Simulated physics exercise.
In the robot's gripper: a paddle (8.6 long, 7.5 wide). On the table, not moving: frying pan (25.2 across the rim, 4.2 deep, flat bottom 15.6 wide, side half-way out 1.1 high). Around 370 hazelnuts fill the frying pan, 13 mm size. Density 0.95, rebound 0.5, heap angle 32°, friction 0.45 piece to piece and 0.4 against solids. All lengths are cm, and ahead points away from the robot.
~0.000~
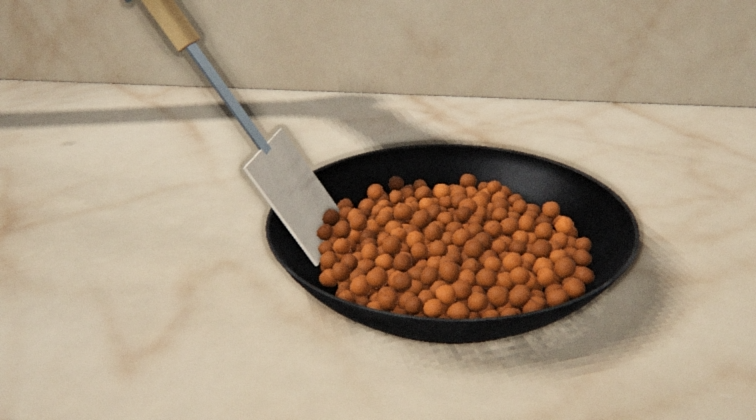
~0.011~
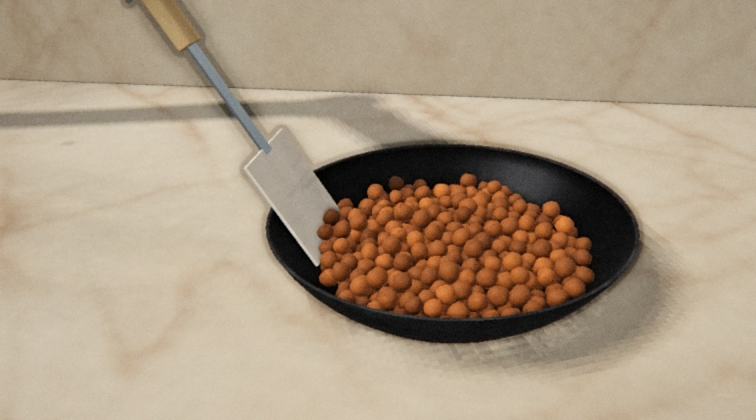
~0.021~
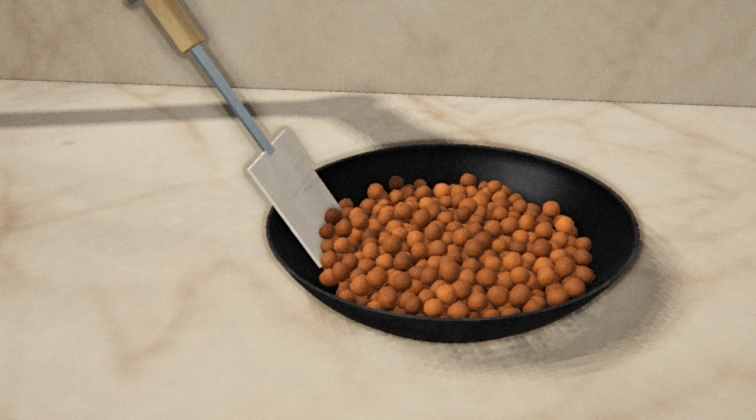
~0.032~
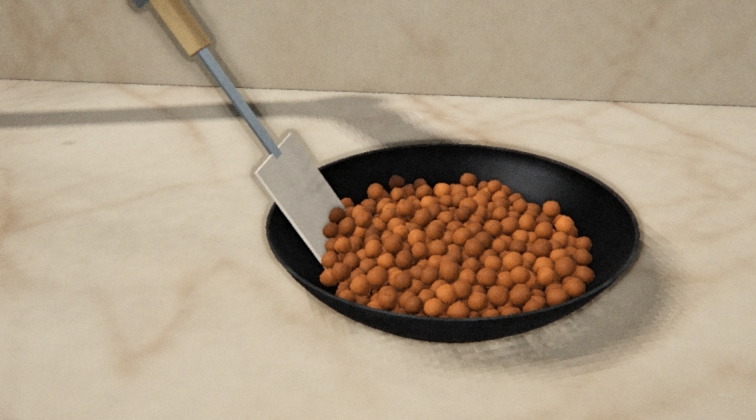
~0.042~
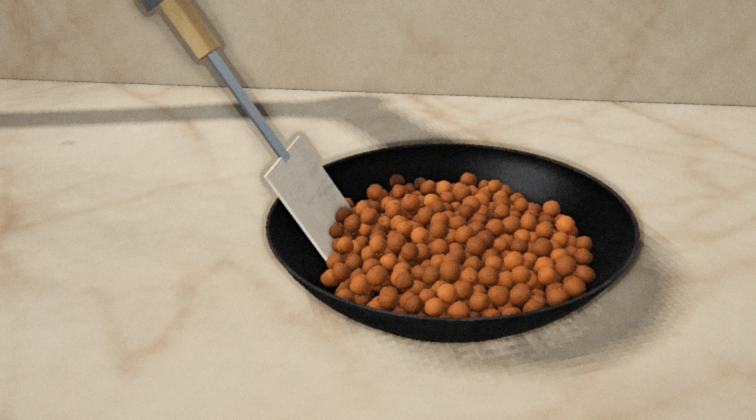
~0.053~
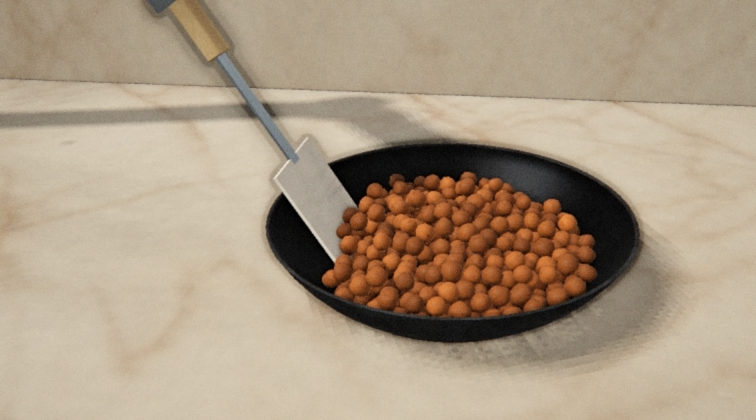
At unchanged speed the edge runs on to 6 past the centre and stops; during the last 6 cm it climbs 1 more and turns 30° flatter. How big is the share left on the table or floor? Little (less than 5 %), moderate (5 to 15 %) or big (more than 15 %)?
Share on the table or floor: Little (less than 5 %).
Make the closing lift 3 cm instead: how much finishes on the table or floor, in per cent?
About 0 per cent.
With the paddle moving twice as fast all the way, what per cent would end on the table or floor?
Then about 15 per cent.
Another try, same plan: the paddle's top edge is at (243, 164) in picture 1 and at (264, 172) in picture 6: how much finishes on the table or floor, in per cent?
About 0 per cent.
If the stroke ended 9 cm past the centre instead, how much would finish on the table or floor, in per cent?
It would be near 10 per cent.
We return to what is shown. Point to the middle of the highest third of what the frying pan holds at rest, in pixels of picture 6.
At about (554, 223).
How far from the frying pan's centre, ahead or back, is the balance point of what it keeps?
About 4.0 cm ahead.
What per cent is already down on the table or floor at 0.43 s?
Some 2 per cent.
After 0.13 s, sloping 58°, highest piece 6 above the table; 374 in the frying pan.
After 0.20 s, sloping 46°, highest piece 7 above the table; 374 in the frying pan.
After 0.43 s, sloping 28°, highest piece 6 above the table; 368 in the frying pan, 6 on the table or floor.
After 1.48 s, sloping 28°, highest piece 6 above the table; 368 in the frying pan, 6 on the table or floor.
In the end, 368 in the frying pan, 6 on the table or floor. That is 2 % on the table or floor.
